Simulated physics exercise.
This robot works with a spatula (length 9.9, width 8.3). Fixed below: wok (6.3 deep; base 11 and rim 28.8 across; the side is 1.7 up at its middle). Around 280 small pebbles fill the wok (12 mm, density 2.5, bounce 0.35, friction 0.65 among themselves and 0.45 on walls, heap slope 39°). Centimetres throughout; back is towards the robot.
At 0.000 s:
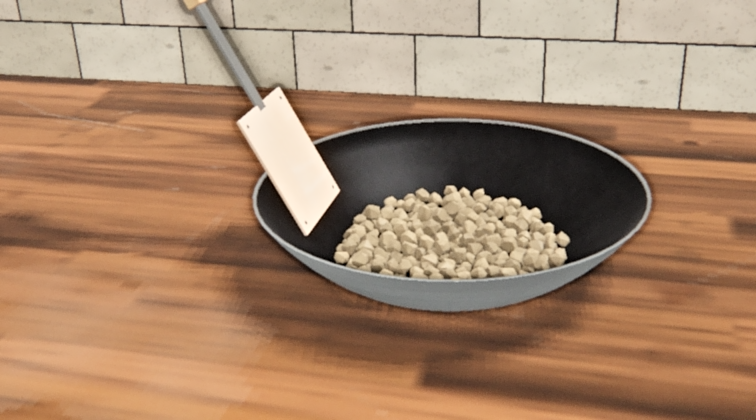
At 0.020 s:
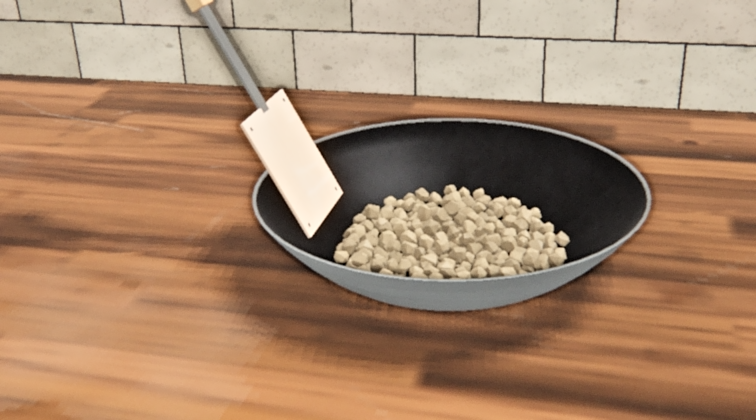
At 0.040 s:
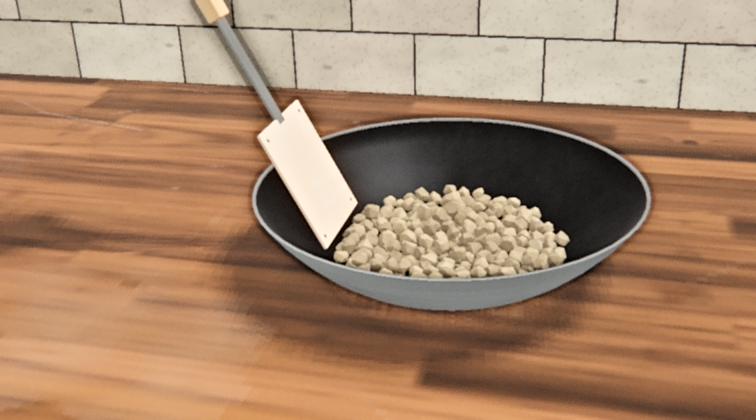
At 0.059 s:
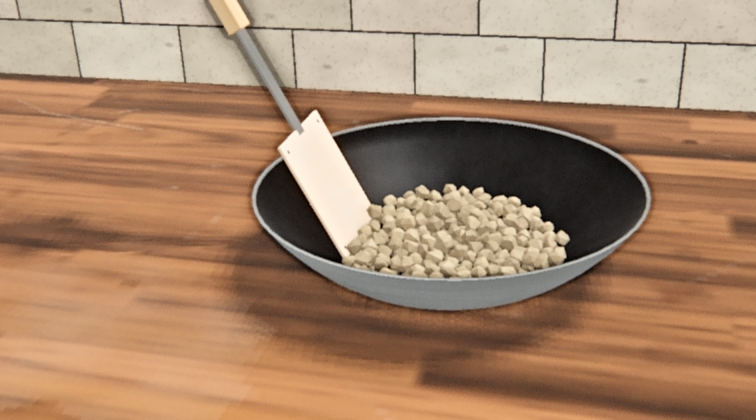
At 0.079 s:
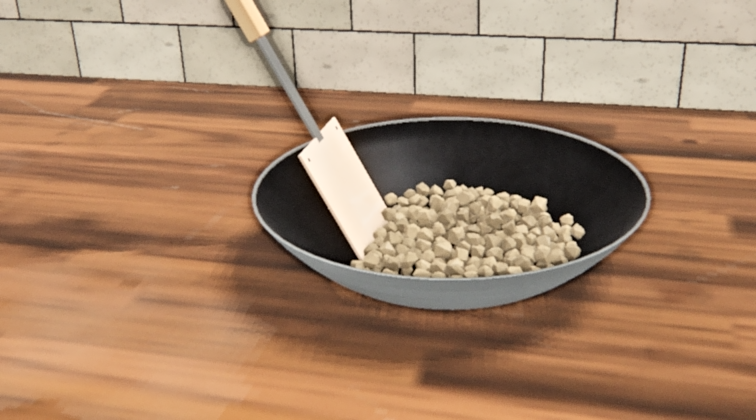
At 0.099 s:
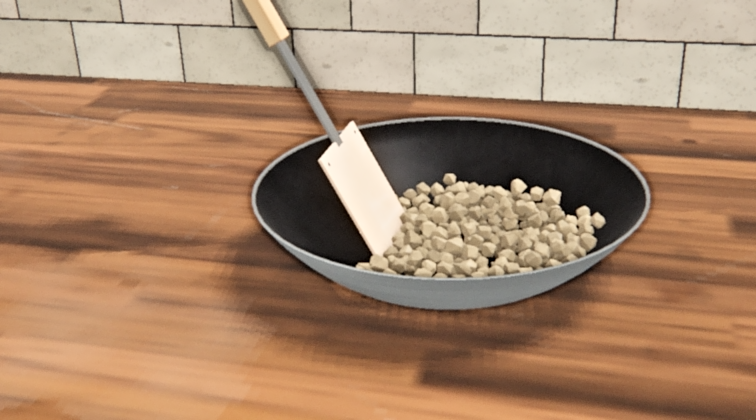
A heap of small beige pebbles sits in a dark wok with a pale grey outside, on a brown wood-grained counter before a pale tiled wall, seen from slightly above. A white, flat-bladed spatula with a grey shaft and tan handle slants in at the left. It slides down and rightward into the heap, pushing pebbles right, while the wok and camera stay still.
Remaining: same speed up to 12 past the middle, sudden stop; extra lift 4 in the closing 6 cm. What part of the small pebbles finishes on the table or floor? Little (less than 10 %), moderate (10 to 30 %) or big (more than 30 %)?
A big share, more than 30 %, ends on the table or floor.
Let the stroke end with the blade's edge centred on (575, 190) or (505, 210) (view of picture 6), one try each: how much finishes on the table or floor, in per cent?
Some 30 and 0 per cent.
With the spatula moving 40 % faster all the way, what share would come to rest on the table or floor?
Then about 55 per cent.
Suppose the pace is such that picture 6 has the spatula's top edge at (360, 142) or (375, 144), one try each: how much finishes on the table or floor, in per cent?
Some 50 and 55 per cent.
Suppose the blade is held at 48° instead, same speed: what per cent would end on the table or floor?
In that case some 45 per cent.
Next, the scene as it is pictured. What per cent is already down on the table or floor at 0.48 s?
Some 35 per cent.
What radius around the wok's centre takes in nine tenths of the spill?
Roughly 40 cm.
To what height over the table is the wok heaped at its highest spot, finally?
About 4.0 cm.
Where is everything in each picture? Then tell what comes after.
The first picture shows spatula top edge at (259, 104), sloping 62°; upper third of the load around (449, 240), from x 340 to 560, top at y 190; 277 in the wok.
The second picture shows spatula top edge at (262, 106), sloping 62°; upper third of the load around (448, 239), from x 340 to 560, top at y 190.
The third picture shows spatula top edge at (278, 118), sloping 62°; upper third of the load around (448, 239), from x 340 to 560, top at y 190.
The fourth picture shows spatula top edge at (298, 128), sloping 62°; upper third of the load around (444, 232), from x 350 to 560, top at y 190.
The fifth picture shows spatula top edge at (317, 136), sloping 62°; upper third of the load around (463, 227), from x 360 to 575, top at y 185.
The sixth picture shows spatula top edge at (337, 140), sloping 62°; upper third of the load around (491, 230), from x 360 to 595, top at y 180; 277 in the wok.
After 0.17 s, sloping 62°, highest piece 7 above the table; 277 in the wok.
After 0.25 s, sloping 62°, highest piece 10 above the table; 263 in the wok, 14 on the blade or in flight.
After 0.48 s, sloping 62°, highest piece 12 above the table; 140 in the wok, 100 on the table or floor, 37 on the blade or in flight.
After 1.53 s, sloping 62°, highest piece 3 above the table; 140 in the wok, 137 on the table or floor.
At rest, 140 in the wok, 137 on the table or floor. That is 49 % on the table or floor.
